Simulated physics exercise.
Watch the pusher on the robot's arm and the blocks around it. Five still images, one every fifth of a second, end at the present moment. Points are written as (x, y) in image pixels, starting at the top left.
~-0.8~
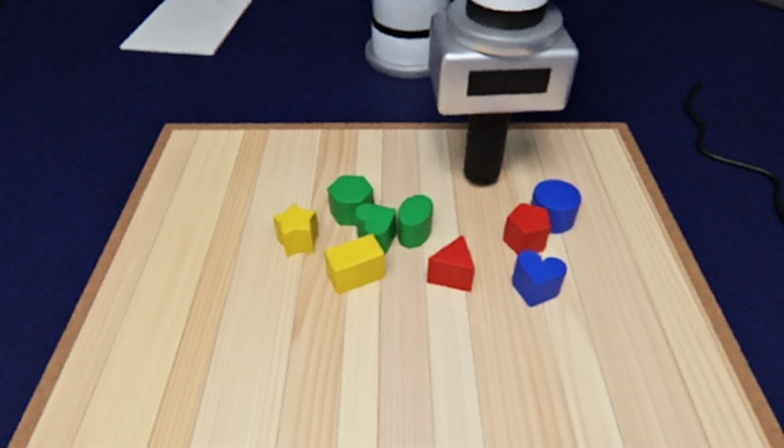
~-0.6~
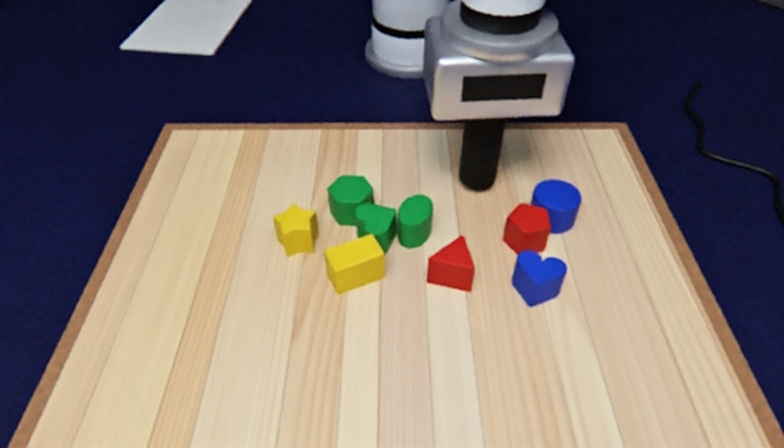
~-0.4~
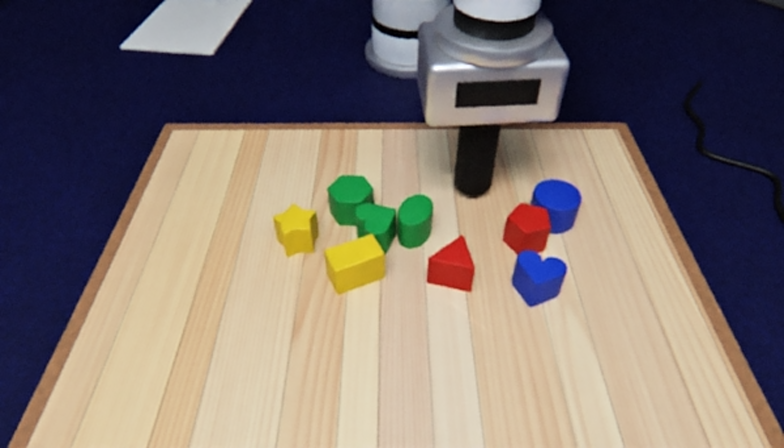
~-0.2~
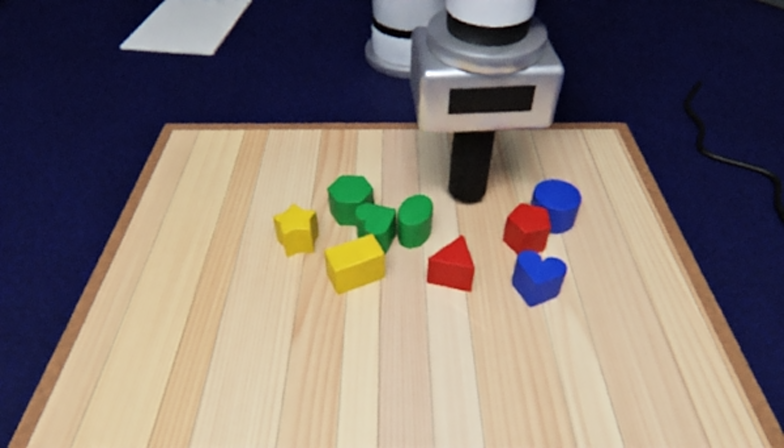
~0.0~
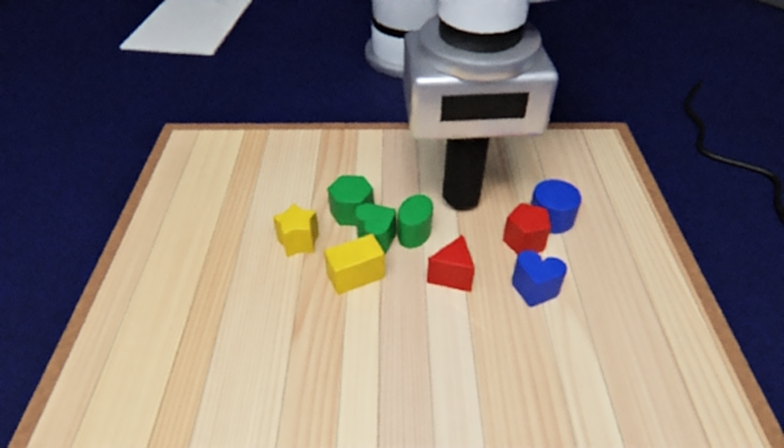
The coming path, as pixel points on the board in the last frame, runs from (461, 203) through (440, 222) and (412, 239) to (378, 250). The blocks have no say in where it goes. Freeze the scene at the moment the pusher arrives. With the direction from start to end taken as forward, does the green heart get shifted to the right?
I expect so.
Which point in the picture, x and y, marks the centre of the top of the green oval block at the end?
Around pixel (366, 255).
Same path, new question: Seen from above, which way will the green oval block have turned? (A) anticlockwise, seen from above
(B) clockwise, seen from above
A - anticlockwise, seen from above.
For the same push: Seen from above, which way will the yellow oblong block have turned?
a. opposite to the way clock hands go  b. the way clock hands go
I'll go with b - the way clock hands go.
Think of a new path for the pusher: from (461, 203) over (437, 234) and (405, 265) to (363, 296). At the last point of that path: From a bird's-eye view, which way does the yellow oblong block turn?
Its rotation is counterclockwise.
On the path given first. One third of the way, pusher at (441, 215); green oval block at (408, 214).
Two thirds of the way, pusher at (412, 232); yellow oblong block at (345, 258); green heart at (358, 218), turned 15° clockwise; green oval block at (385, 237), turned 30° anticlockwise.
At the end, pusher at (378, 243); green hexagonal block in place; yellow oblong block at (332, 274), turned 45° clockwise; green heart at (334, 219), turned 40° clockwise; green oval block at (366, 255), turned 90° anticlockwise.
